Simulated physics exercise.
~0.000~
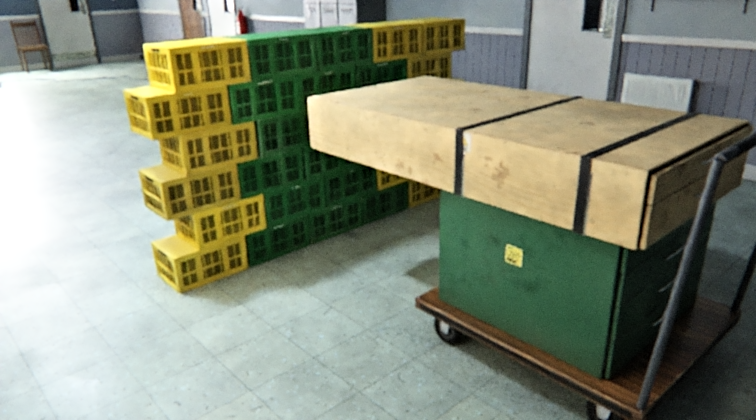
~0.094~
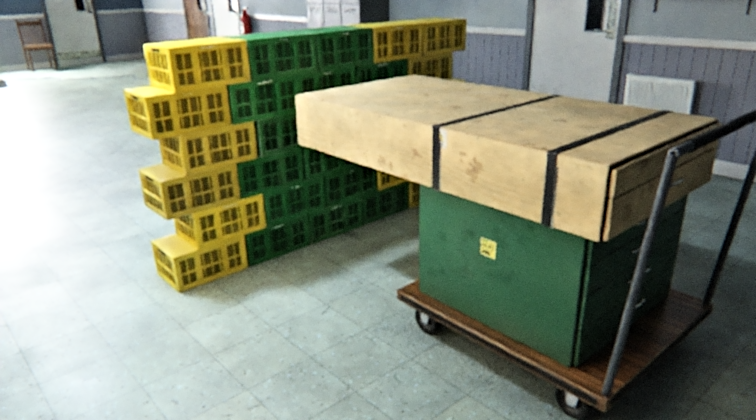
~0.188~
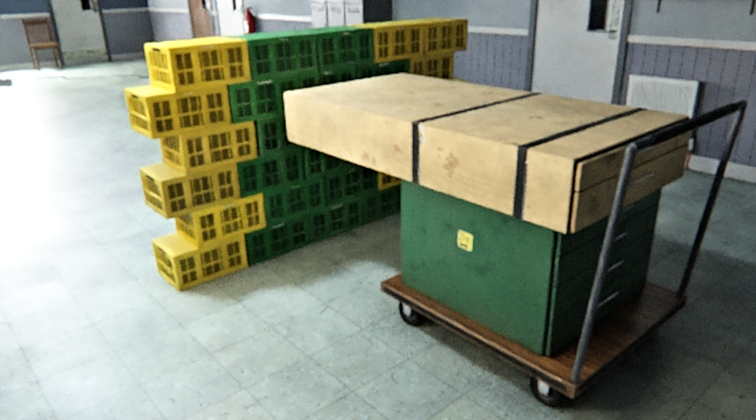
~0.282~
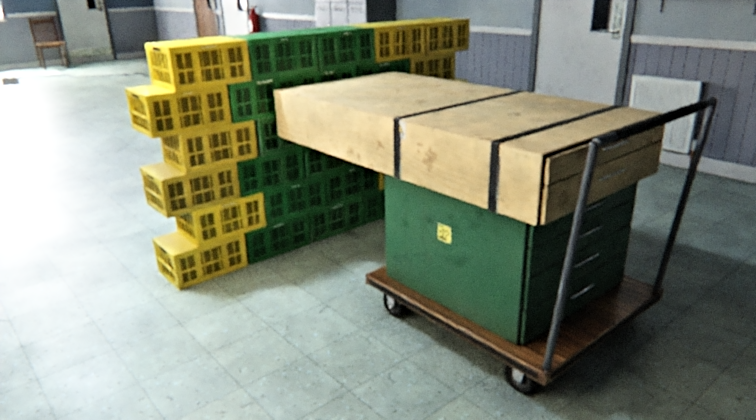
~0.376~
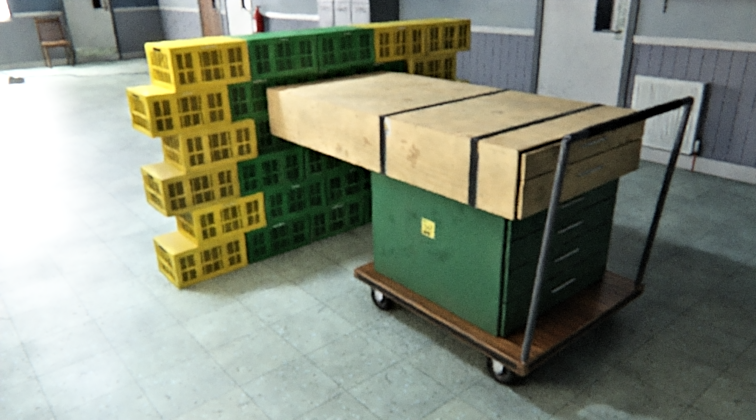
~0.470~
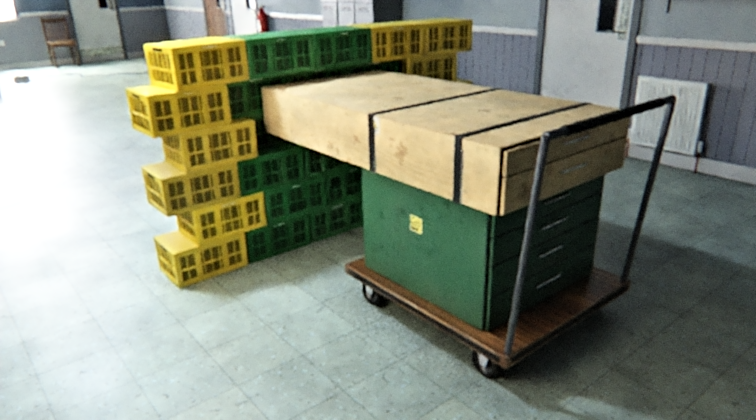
A loaded trolley rolls left and its long wooden case pushes into stacked green and yellow crates.
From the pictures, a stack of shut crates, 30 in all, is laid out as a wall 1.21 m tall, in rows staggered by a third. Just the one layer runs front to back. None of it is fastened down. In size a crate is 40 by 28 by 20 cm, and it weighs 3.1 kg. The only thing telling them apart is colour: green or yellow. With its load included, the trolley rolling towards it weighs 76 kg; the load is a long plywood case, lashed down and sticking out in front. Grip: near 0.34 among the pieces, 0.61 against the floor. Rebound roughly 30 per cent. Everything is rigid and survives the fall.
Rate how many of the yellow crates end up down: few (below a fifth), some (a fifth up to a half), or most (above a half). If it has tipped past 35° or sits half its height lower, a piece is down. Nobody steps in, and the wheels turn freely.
Some.
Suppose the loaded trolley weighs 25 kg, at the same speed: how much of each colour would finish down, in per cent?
Down at the end: Yellow 0 per cent, green 0 per cent.
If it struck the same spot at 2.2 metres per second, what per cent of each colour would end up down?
Share down, in per cent: Yellow 10, green 30.
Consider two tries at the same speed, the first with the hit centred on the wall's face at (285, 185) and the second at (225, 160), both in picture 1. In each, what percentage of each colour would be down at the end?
Yellow 0 then 30, green 0 then 40 per cent.
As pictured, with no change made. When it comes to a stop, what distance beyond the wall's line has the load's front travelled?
It ends up roughly 40 cm beyond.
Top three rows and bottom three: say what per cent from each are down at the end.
From above it's 80%, from below it's 10%.
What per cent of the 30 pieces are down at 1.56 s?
45 per cent.
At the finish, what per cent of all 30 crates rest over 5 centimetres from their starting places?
45 per cent.
After 1.12 s, load 30 cm past the wall's line, still rolling; none of the 15 yellow crates down (0 of 30 in all colours); top yellow crate leaning 23°; top green crate leaning 24°.
After 1.56 s, load 36 cm past the wall's line, still rolling; 5 of the 15 yellow crates down (13 of 30 in all colours); top yellow crate on its side; top green crate on its side.
At rest (2.8 s), load 38 cm past the wall's line, stopped; 5 of the 15 yellow crates down (13 of 30 in all colours); top yellow crate 1.01 m lower; top green crate 1.01 m lower. That is 33 per cent. As the last picture would show them, middles, top yellow crate near (377, 123), top green crate near (306, 133).
